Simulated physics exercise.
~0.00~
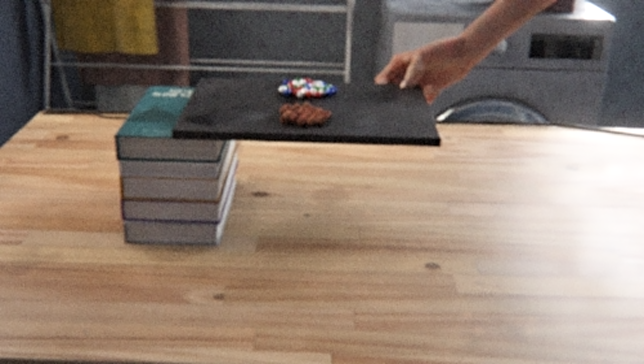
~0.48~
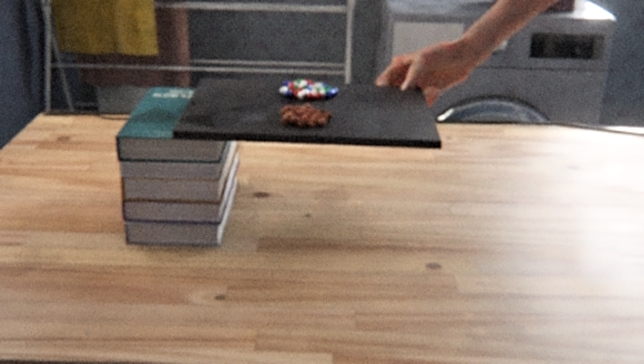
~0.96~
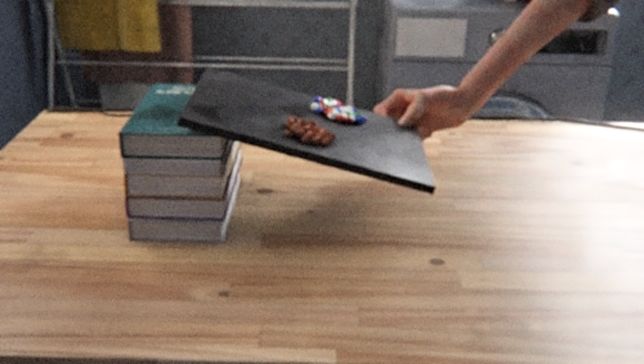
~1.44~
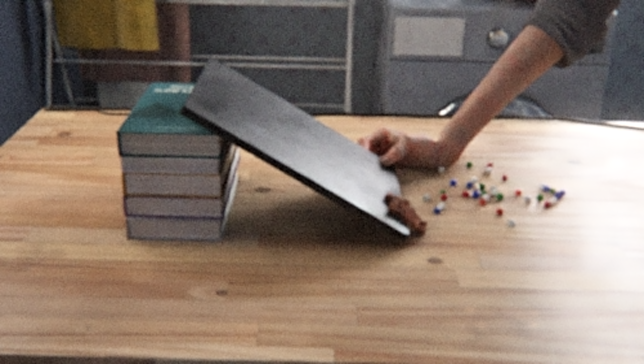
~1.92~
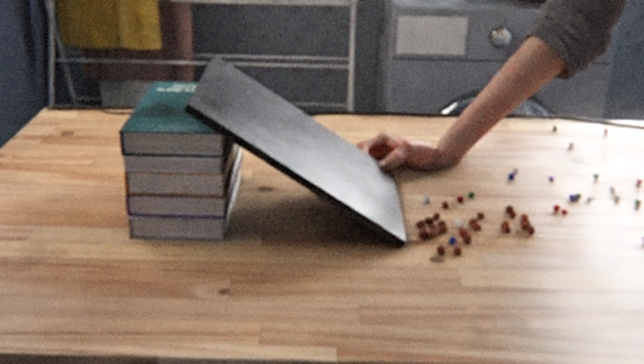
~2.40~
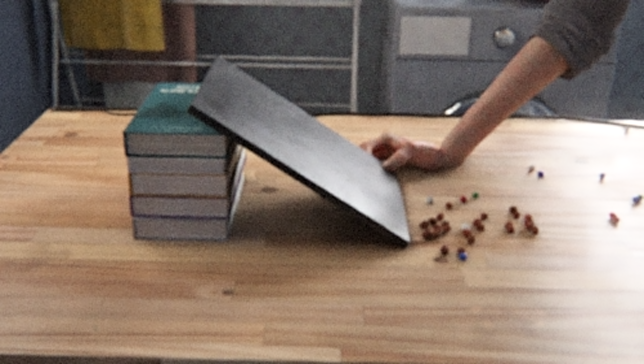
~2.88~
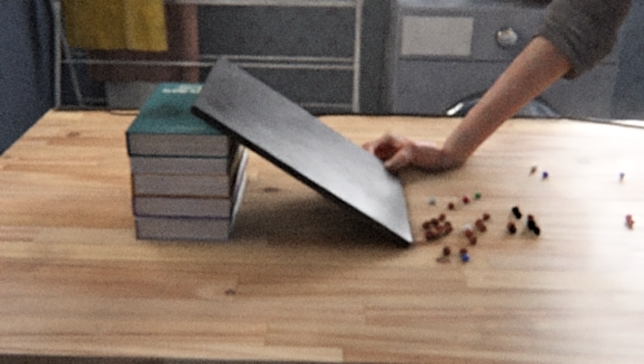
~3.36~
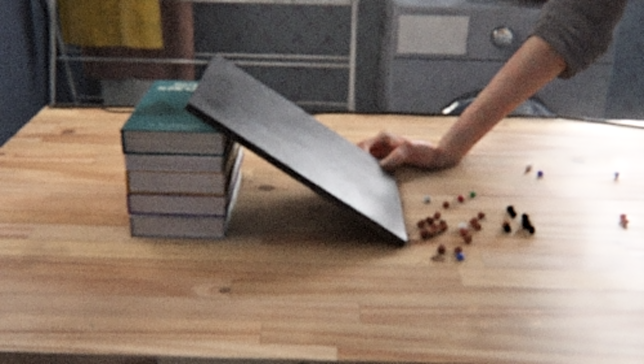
A black board rests at its left end on a stack of books with a teal cover on top, while a hand holds its right end above a pale wooden table, seen from the front and slightly above. Two small heaps lie on it, reddish-brown bits nearer and multicoloured beads behind. The hand lowers its end, and the board tilts into a ramp. The beads slide off first and scatter far to the right, while the brown pieces follow and spread near the foot. Finally the board rests sloping, the hand still there, with the beads farther away and some gone from view.
